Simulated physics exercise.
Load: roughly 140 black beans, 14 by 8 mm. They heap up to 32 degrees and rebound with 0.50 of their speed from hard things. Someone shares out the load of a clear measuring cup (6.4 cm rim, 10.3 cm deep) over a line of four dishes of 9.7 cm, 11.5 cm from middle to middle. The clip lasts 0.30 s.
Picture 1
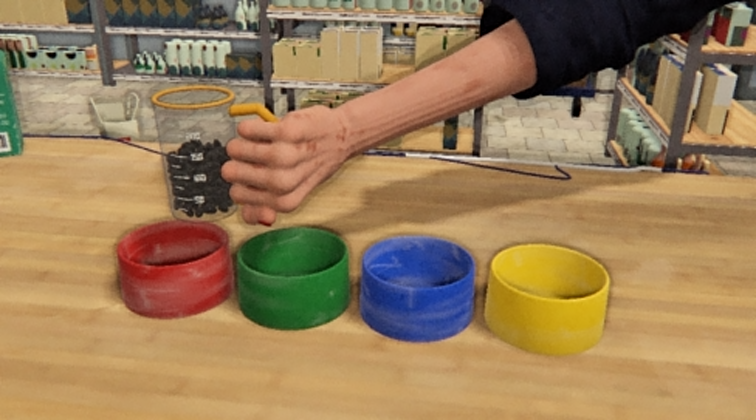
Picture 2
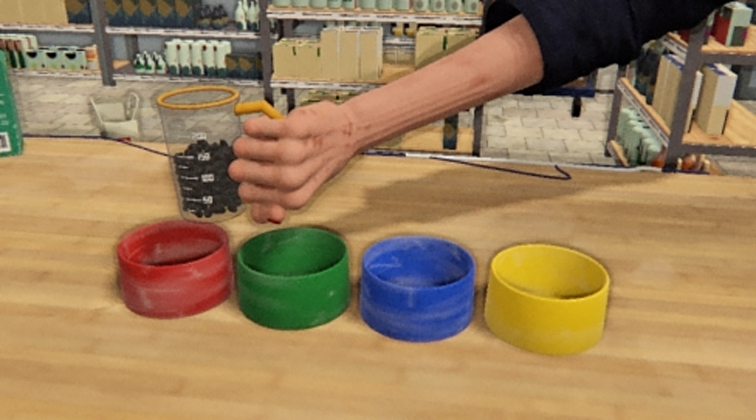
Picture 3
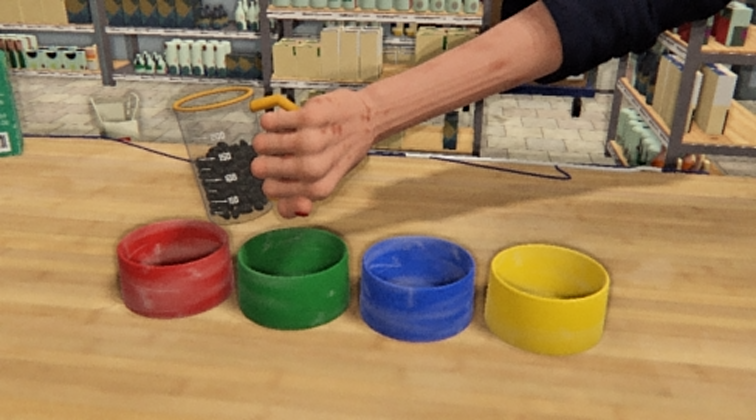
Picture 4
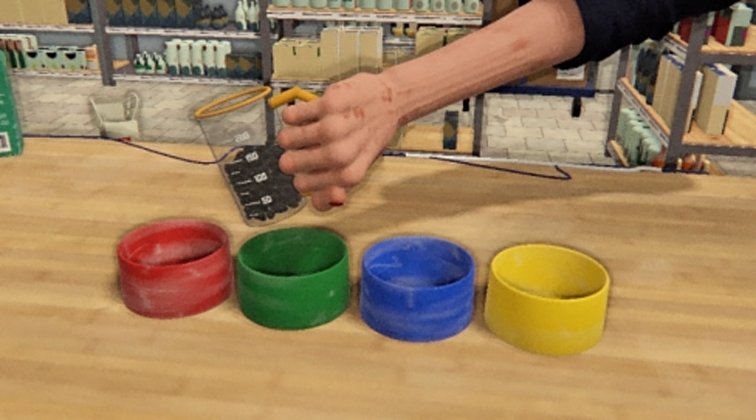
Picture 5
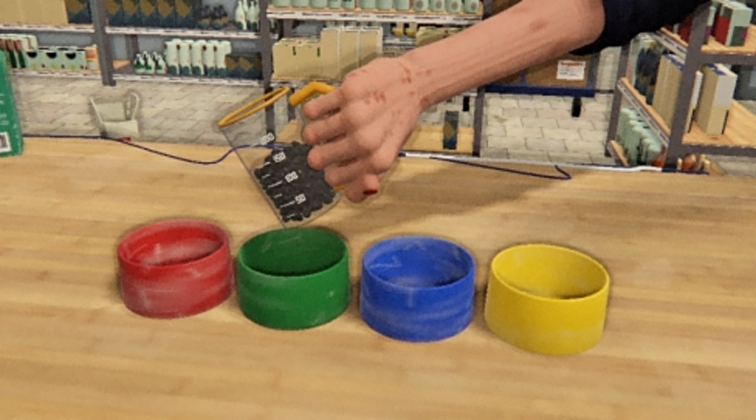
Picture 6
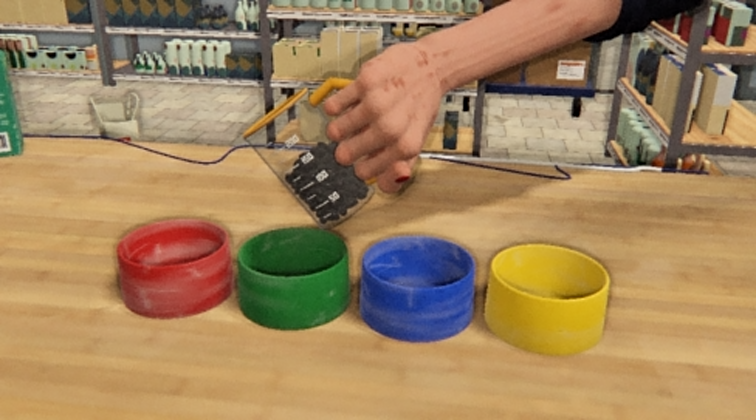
In a shop or storeroom lined with shelves of boxes and bottles, a still camera looks slightly down on a pale wooden tabletop. Red, green, blue and yellow dishes stand in a row from left to right, and behind them a hand holds a clear, orange-rimmed measuring cup of black beans. The hand moves the cup rightward while steadily tilting it, its rim leaning left, and the dishes stay still.
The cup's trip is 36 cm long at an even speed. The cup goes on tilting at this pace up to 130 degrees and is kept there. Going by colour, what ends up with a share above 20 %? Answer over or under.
Red dish: Under; blue dish: Under; green dish: Under; yellow dish: Over; on the counter: Under.
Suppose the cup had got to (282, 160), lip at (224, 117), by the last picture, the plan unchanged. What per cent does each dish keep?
Red 0, blue 0, green 0, yellow 100.
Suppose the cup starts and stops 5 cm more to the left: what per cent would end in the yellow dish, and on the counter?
In that case yellow 30, counter 50.
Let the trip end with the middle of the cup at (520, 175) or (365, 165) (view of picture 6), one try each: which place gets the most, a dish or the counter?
The winner: Blue; green.
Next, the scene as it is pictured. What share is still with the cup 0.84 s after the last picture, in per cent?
About 25 per cent.
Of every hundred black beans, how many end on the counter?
Roughly 5 per cent.
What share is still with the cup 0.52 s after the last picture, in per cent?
Roughly 95 per cent.
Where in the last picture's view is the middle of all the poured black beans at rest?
At about (532, 304).
Then, 0.31 s after the last picture, tilt 83 degrees; cup holds 100 %.
Then, 0.52 s after the last picture, tilt 114 degrees; cup holds 95 %.
Then, 0.84 s after the last picture, tilt 130 degrees; cup holds 25 %, yellow 70 %.
In the end, red 0 %, blue 0 %, green 0 %, yellow 95 %, counter 5 %.
